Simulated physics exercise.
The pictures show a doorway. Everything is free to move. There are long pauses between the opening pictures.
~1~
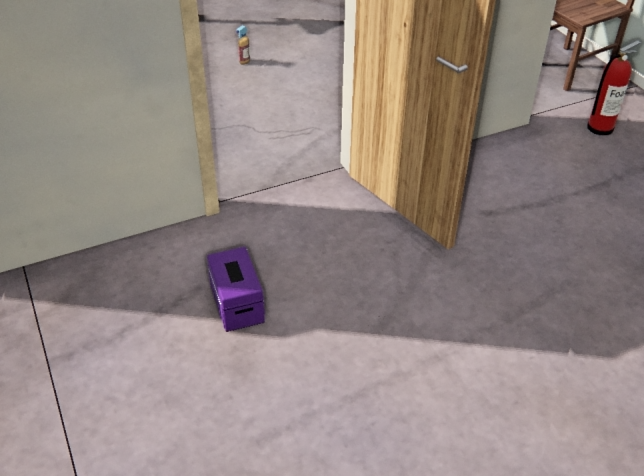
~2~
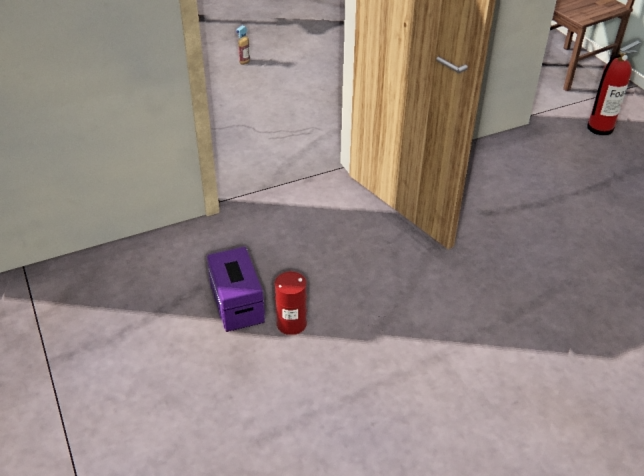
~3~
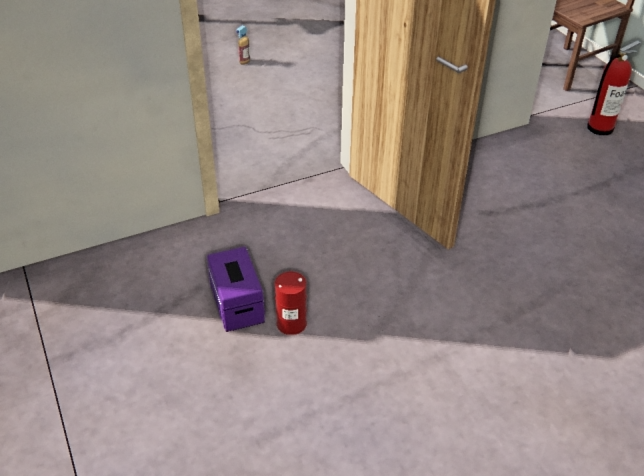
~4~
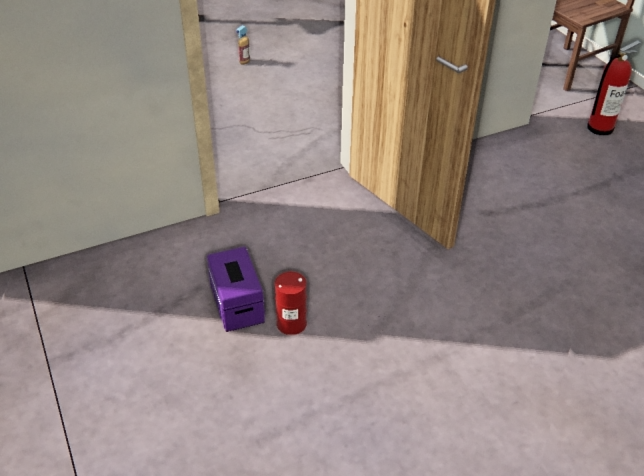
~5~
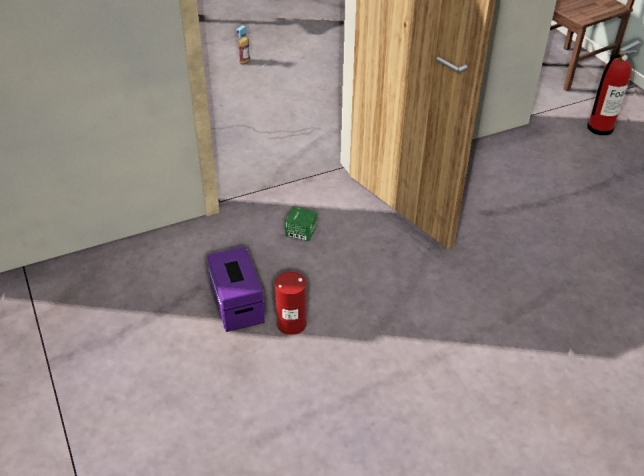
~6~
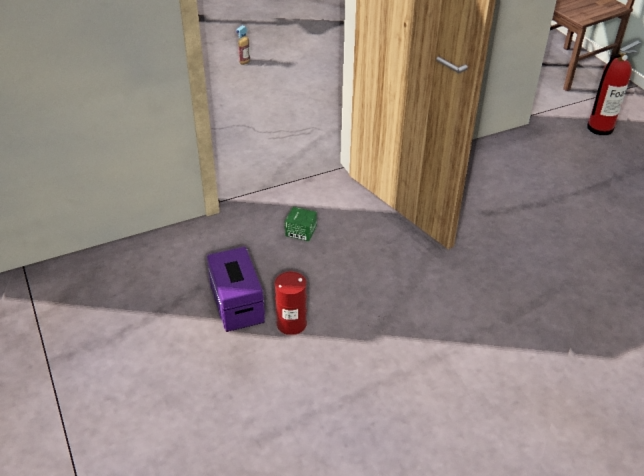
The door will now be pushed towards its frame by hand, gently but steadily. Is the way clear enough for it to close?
The door reaches the frame.
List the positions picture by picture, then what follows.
Door wide open and still, in the first picture.
Door wide open and still; red canister (291, 304); purple toolbox (236, 289), in the second picture.
Door wide open and still; red canister (291, 304); purple toolbox (236, 289), in the third picture.
Door wide open and still; red canister (291, 304); purple toolbox (236, 289), in the fourth picture.
Door wide open and still; red canister (291, 304); purple toolbox (236, 289), in the fifth picture.
Door wide open and still; green box (301, 224); red canister (291, 304), in the sixth picture.
Then, 1.30 s past the last view, door 46° open.
Then, 1.70 s past the last view, door 17° open; green box displaced well along near (265, 205).
Finally, door 0° open; moved from the start, green box; the other 2 still in place. Final places as the last picture's camera would see them, green box near (243, 178).
